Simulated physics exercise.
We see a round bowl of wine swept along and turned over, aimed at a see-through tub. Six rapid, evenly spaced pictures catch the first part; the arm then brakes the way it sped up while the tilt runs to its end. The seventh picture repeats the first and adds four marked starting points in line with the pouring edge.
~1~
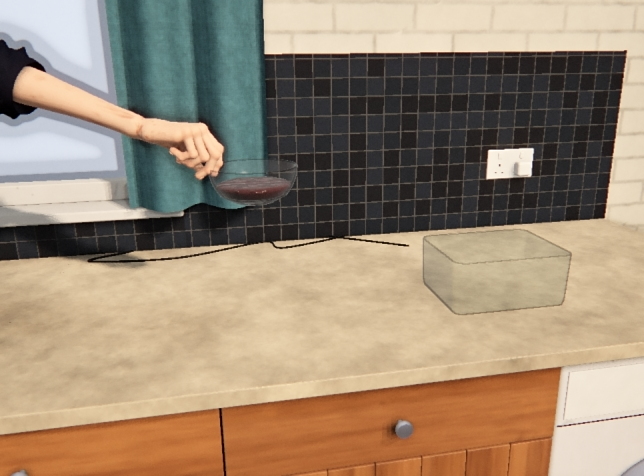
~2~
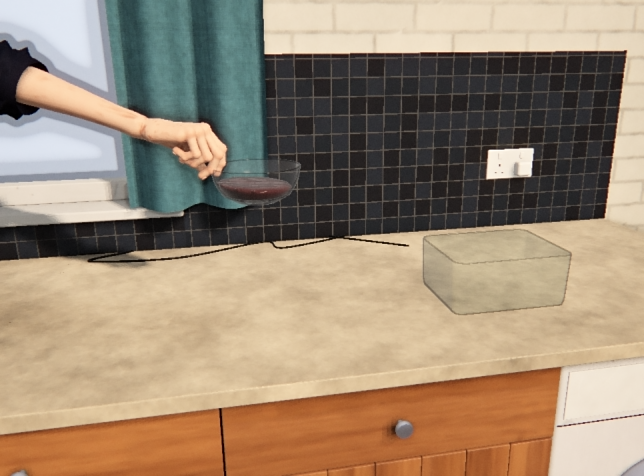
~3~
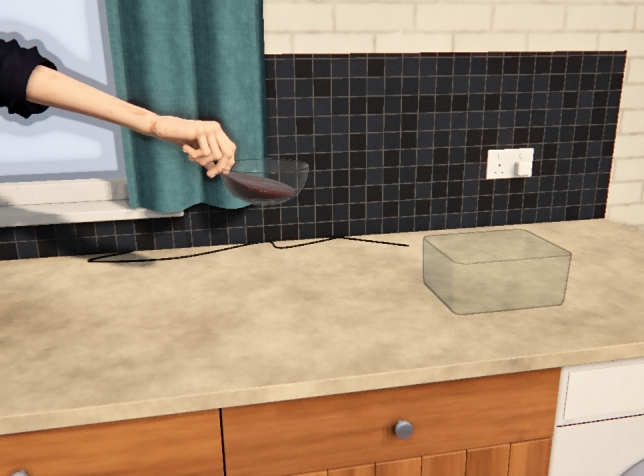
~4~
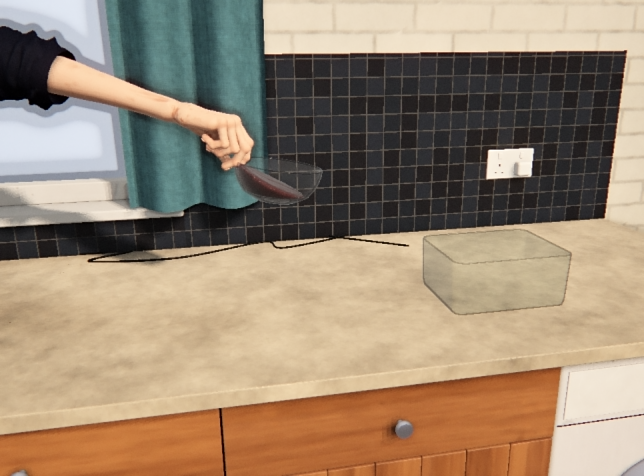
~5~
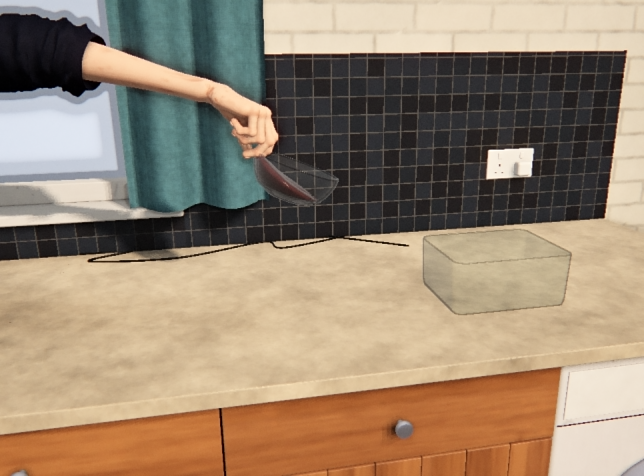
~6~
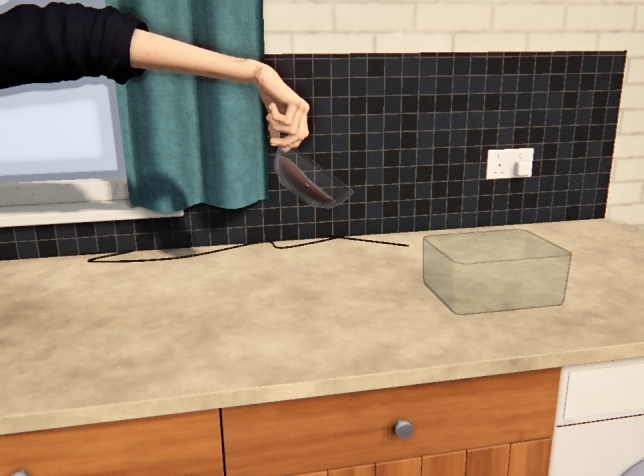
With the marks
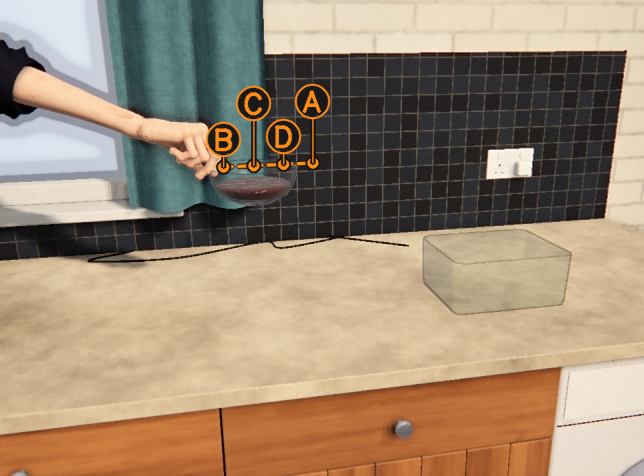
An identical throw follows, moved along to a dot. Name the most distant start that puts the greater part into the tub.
A will do.
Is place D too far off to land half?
Yes.
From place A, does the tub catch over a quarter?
Yes.
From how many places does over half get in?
One of them.
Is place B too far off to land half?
Yes, that goes wrong.
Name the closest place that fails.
The answer is D.
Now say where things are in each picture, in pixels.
Upright, lip at (295, 163); tub from (451, 314) to (562, 303); nothing has left yet, in the first frame.
Upright, lip at (298, 163); nothing has left yet, in the second frame.
Upright, lip at (306, 164); nothing has left yet, in the third frame.
Tipped about 9°, lip at (320, 169); nothing has left yet, in the fourth frame.
Tipped about 21°, lip at (336, 178); nothing has left yet, in the fifth frame.
Tipped about 38°, lip at (351, 189); nothing has left yet, in the sixth frame.
On the marked copy, A at (312, 163); B at (223, 167); C at (253, 165); D at (283, 164).
If A is chosen, about 66 % lands in the tub, 21 % falls short and 13 % goes beside or beyond.
If B is chosen, about 0 % lands in the tub, 99 % falls short.
If C is chosen, about 1 % lands in the tub, 96 % falls short and 4 % goes beside or beyond.
If D is chosen, about 29 % lands in the tub, 65 % falls short and 6 % goes beside or beyond.
